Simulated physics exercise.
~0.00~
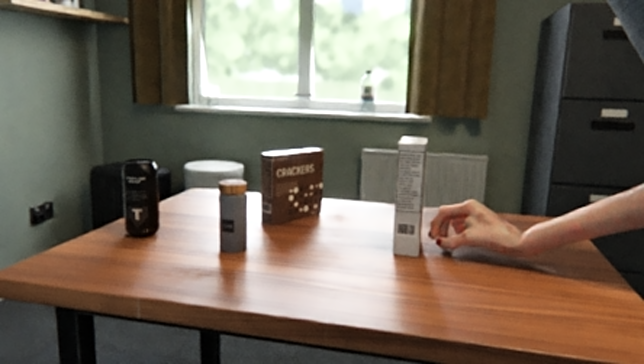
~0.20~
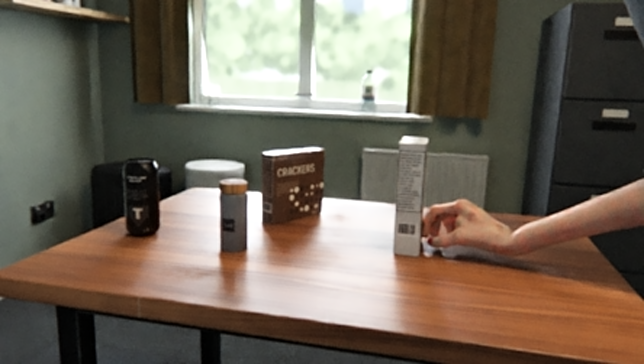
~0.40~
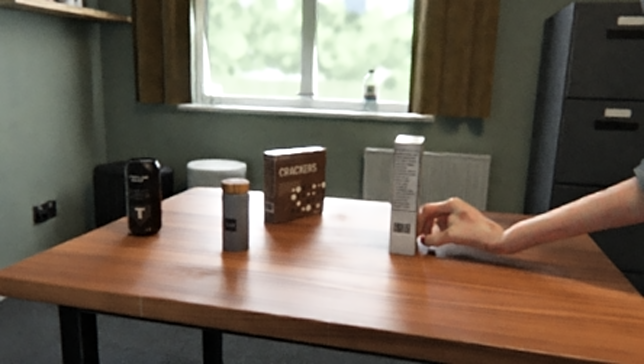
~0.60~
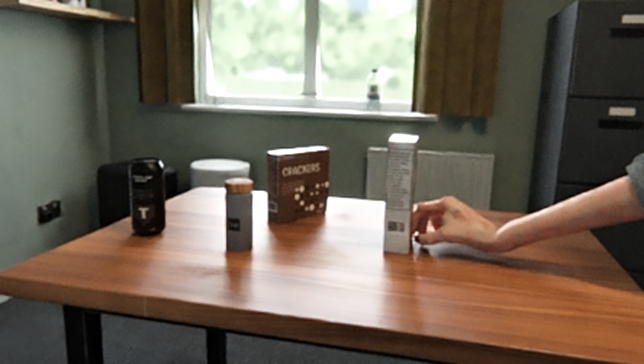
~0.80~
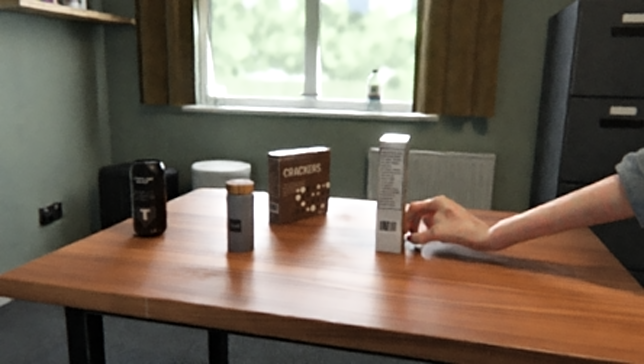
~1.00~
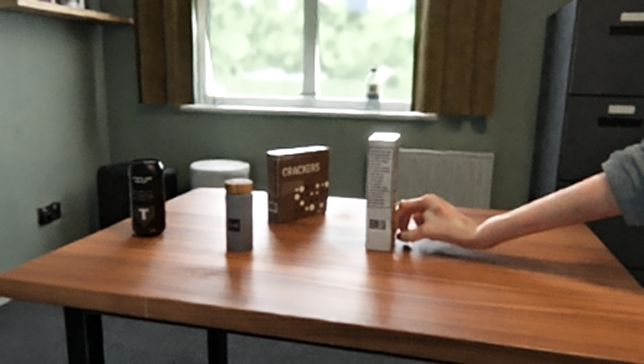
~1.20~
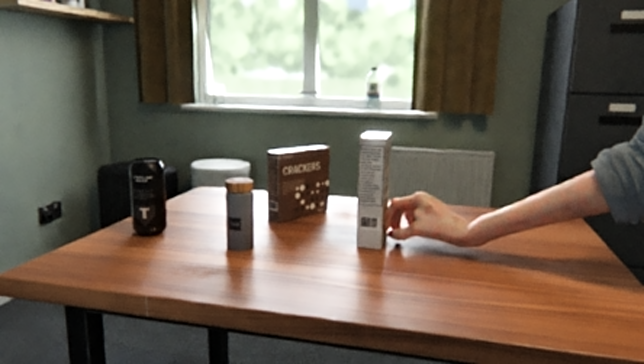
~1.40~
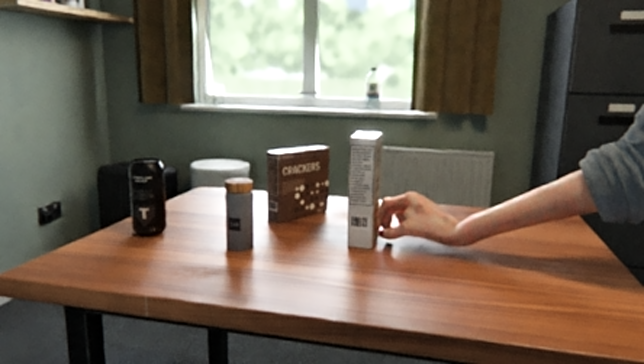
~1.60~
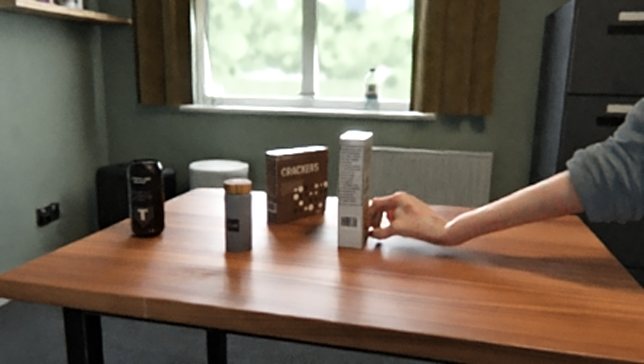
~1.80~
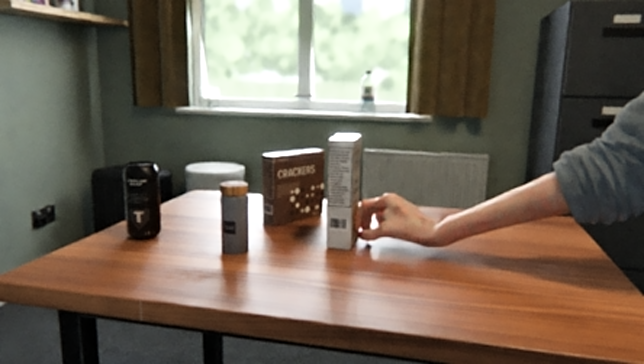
A hand slowly pushes a tall white packet left across the table, and it stays upright.
